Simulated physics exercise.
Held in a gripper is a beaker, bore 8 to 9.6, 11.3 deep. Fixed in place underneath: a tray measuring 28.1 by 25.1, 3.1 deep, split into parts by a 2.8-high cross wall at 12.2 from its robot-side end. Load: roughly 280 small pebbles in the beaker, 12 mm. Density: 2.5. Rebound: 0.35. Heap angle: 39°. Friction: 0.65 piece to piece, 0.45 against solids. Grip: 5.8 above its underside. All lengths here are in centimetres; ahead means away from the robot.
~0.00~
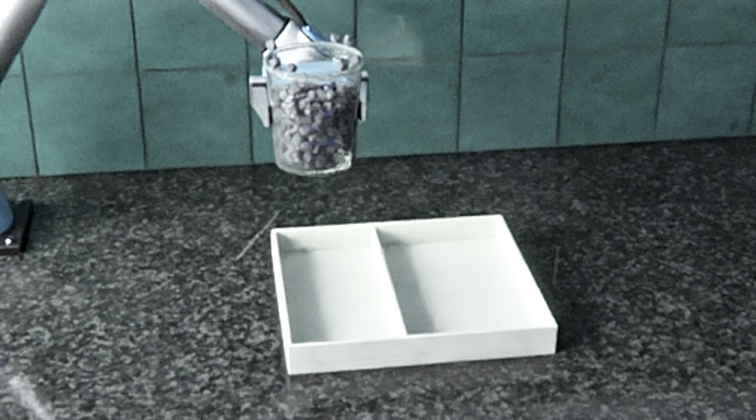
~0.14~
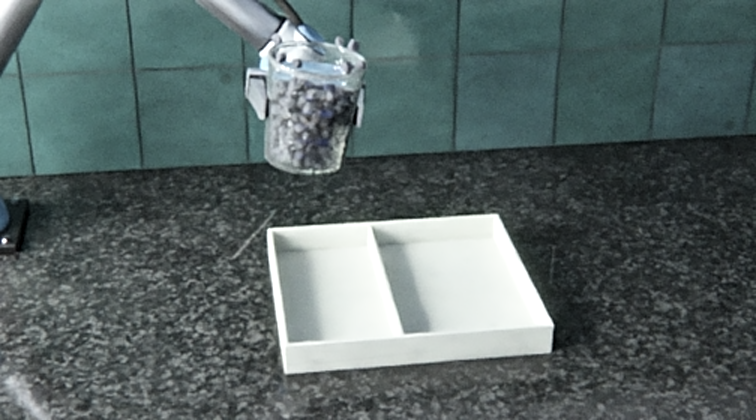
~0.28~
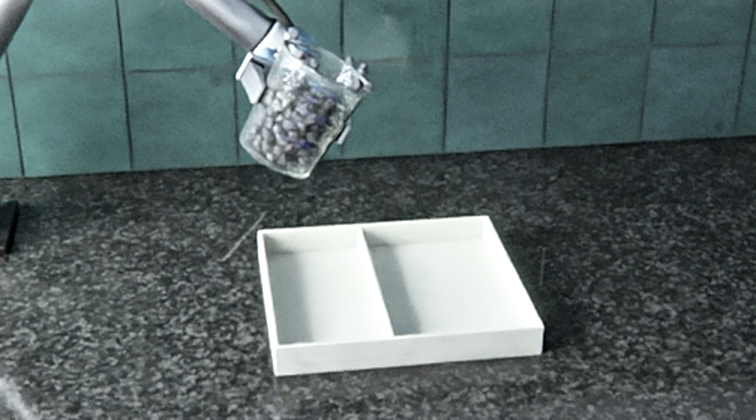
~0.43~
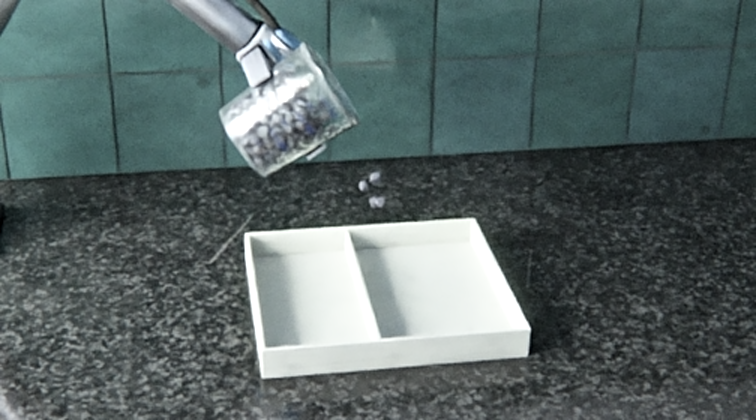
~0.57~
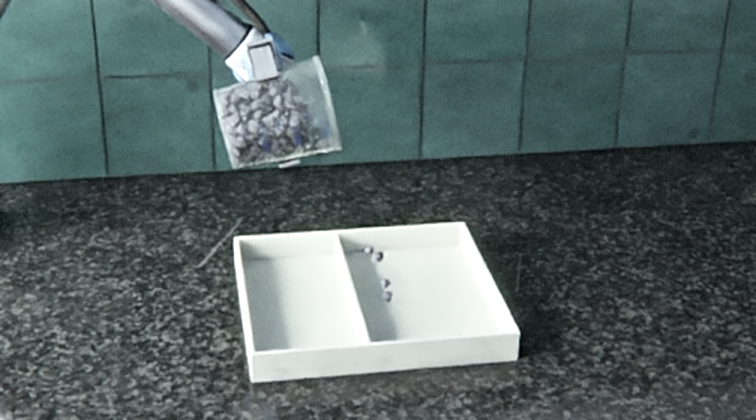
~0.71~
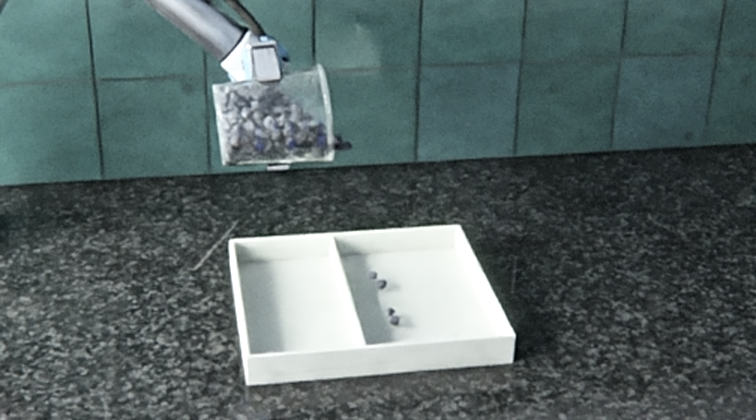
At first, a gripper holds a clear beaker of small grey pebbles upright above a white tray with two compartments on a dark speckled counter. The gripper tilts the beaker to the right, and a few pebbles drop into the right compartment. The beaker turns nearly sideways, still holding most pebbles.
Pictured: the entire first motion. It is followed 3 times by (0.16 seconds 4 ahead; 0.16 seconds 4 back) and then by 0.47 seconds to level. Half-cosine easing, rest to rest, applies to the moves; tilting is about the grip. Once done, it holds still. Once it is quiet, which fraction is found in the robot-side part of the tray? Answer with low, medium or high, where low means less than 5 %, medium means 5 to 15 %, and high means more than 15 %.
Medium.
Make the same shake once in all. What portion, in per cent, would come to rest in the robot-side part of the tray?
Then roughly 0 percent.
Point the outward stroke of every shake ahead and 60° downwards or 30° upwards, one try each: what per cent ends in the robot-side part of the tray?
Result: Approx. 0 % and 10 %, one try each.
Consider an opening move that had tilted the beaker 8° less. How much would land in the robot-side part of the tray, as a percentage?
Then about 5 per cent.
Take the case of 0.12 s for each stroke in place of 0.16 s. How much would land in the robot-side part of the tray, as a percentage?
Around 5 percent.
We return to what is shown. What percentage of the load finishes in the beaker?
About 40 %.
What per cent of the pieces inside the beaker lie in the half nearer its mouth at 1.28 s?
Near 60 %.
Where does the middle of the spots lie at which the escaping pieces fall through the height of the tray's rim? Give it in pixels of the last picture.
Near (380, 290).
By 1.28 s, tilted 86° forward, highest piece 25 above the table; 178 in the beaker, 67 in the far-side part, 6 in the robot-side part, 26 in flight or on a rim.
By 1.85 s, tilted 57° forward, highest piece 25 above the table; 139 in the far-side part, 114 in the beaker, 23 in the robot-side part, 1 in flight or on a rim.
By 2.34 s, level, highest piece 27 above the table; 139 in the far-side part, 114 in the beaker, 24 in the robot-side part.
By 3.39 s, level, highest piece 27 above the table; 139 in the far-side part, 114 in the beaker, 24 in the robot-side part.
Final count, 139 in the far-side part, 114 in the beaker, 24 in the robot-side part. That is 9 % in the robot-side part of the tray.
